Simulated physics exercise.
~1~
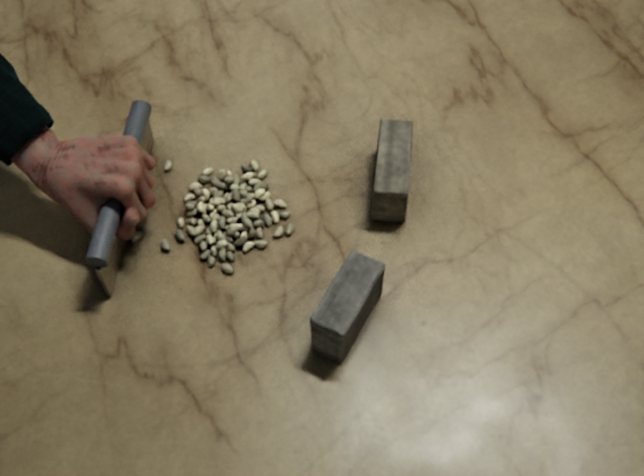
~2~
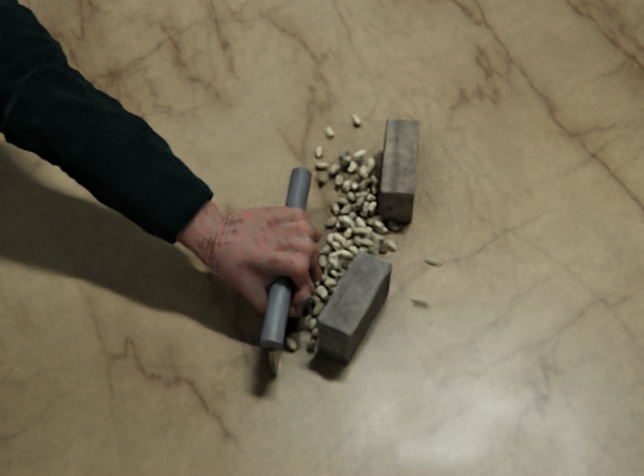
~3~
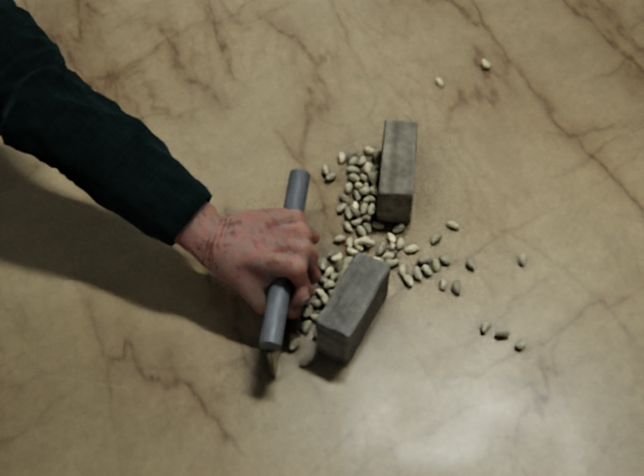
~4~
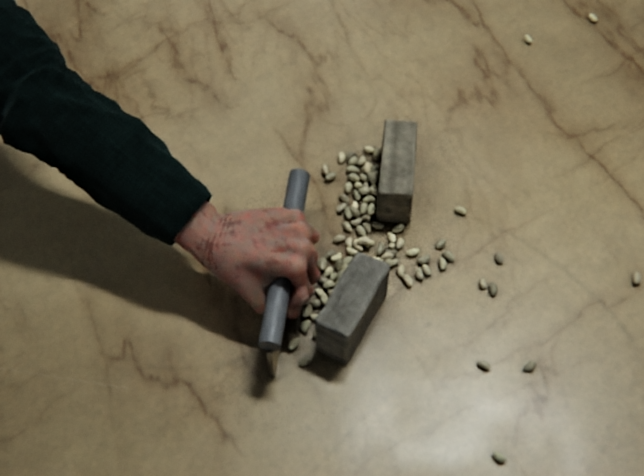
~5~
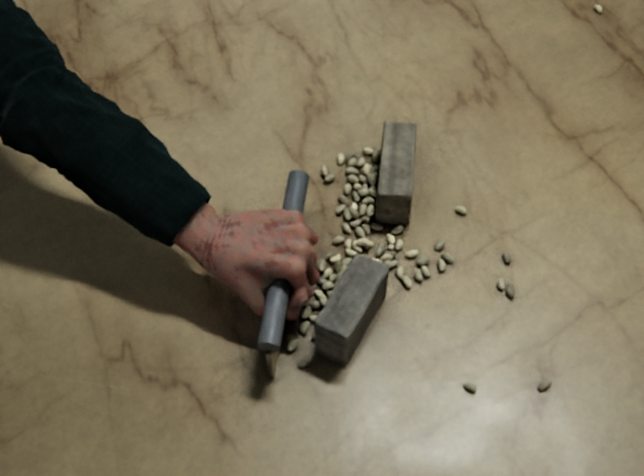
A hand in a dark sleeve grips a grey bar-shaped scraper at the left of a tan, brown-veined stone-like surface, seen from above by a slightly swaying camera. A heap of pale beans lies beside it, with two grey blocks standing apart farther right. The hand sweeps the scraper right and slightly down, shoving the beans against the blocks, then stops. Some beans slip through the gap and scatter to the right, while a few roll away toward the upper right and lower right. Most end packed between the still scraper and the blocks.
